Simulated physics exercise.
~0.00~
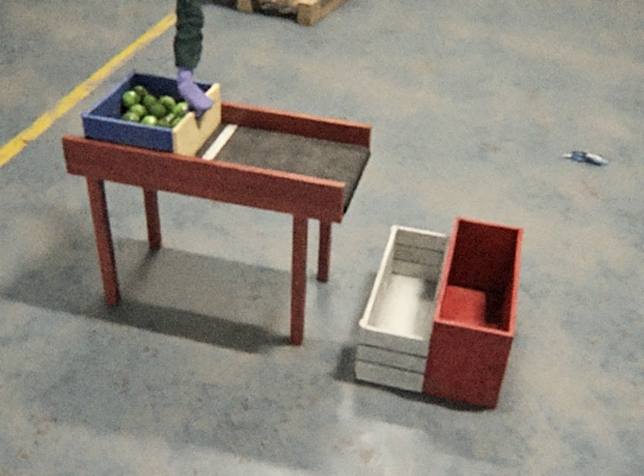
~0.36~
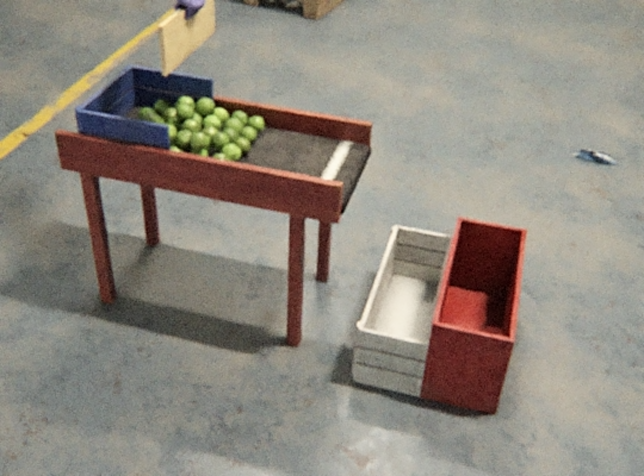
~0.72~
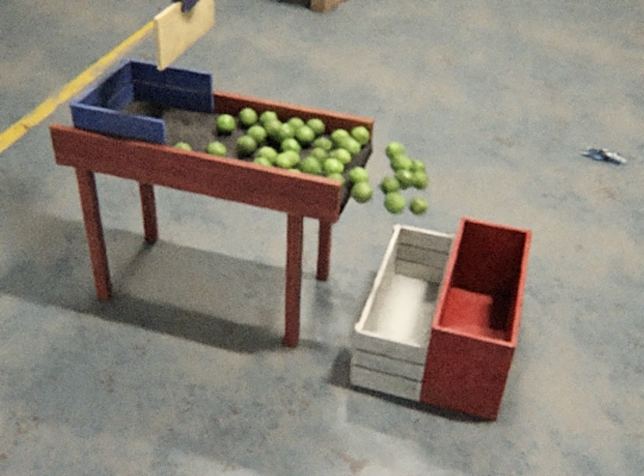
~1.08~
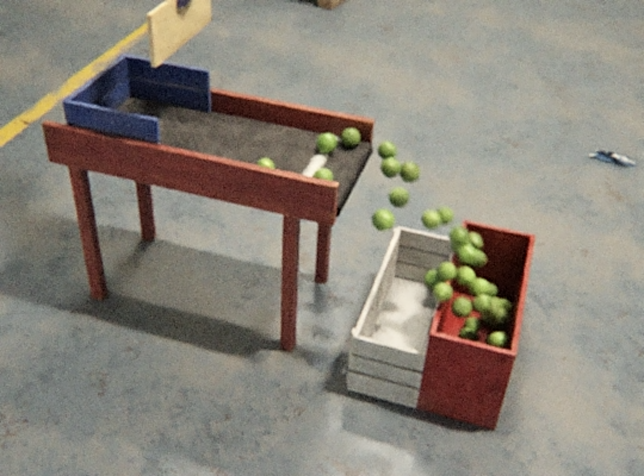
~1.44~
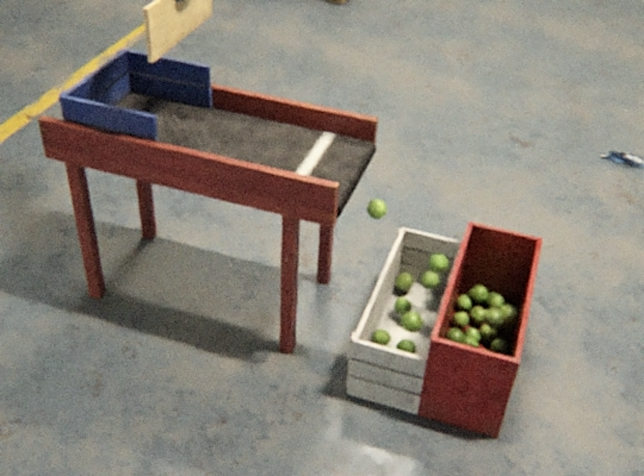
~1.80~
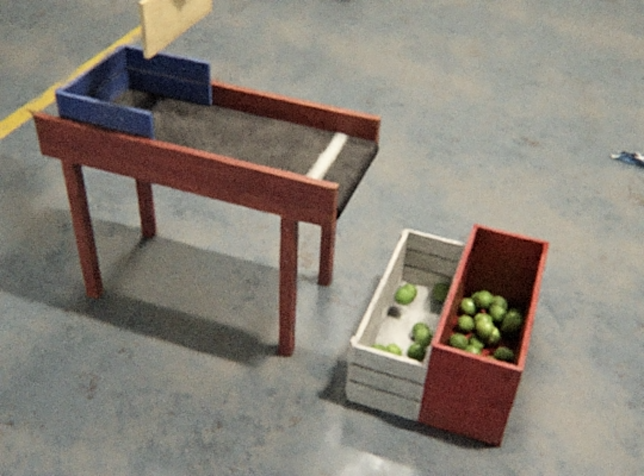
Green apples riding a conveyor belt rightward from a blue pen after its gate lifts, tumbling into white and red totes, mostly the red.
